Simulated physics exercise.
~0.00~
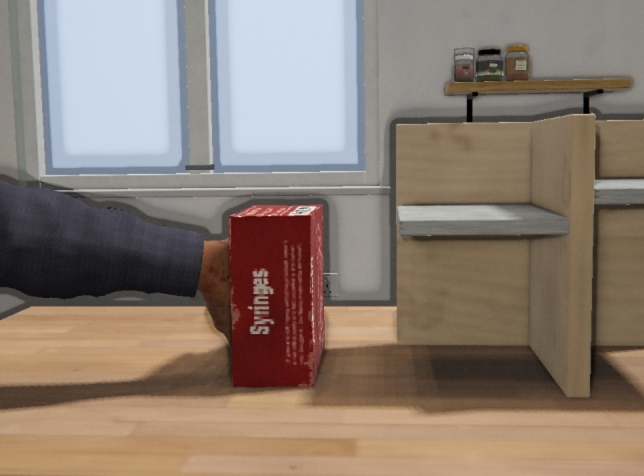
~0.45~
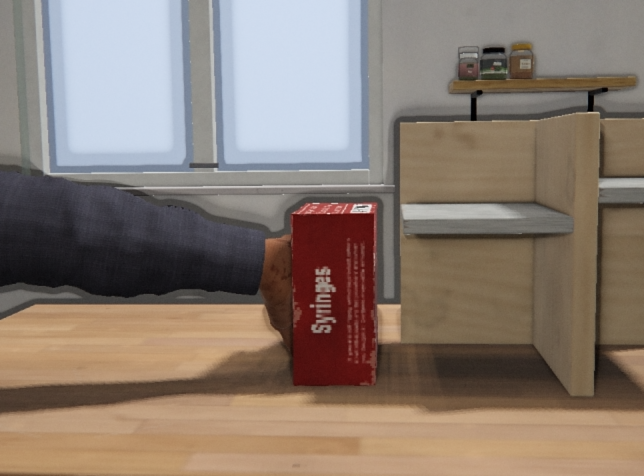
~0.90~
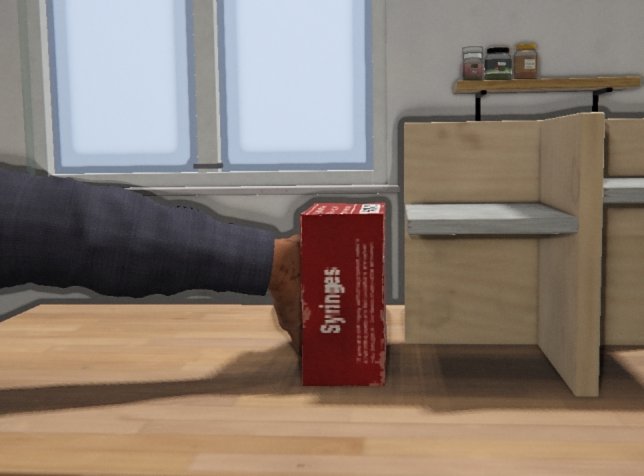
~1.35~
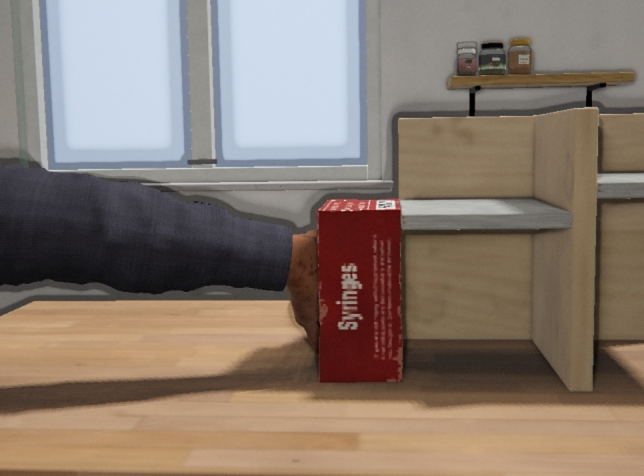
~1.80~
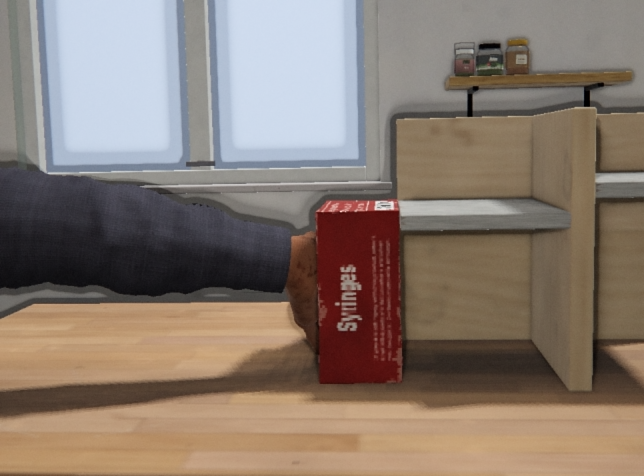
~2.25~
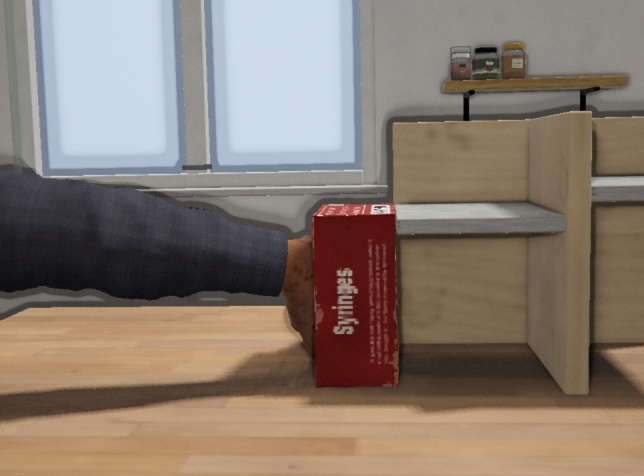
In a bright room with two pale windows, a slightly swaying camera looks level across a light wooden tabletop. An arm in a dark blue sleeve reaches in from the left, its hand behind an upright red box labelled "Syringes". To the right stands a pale wooden unit with a low grey shelf, and small jars sit on a wall shelf above. The hand pushes the box a good way right, then nudges it a little farther to the shelf's opening. There the box stops, its top rising above the grey shelf, too tall to go under, with the hand still against it.
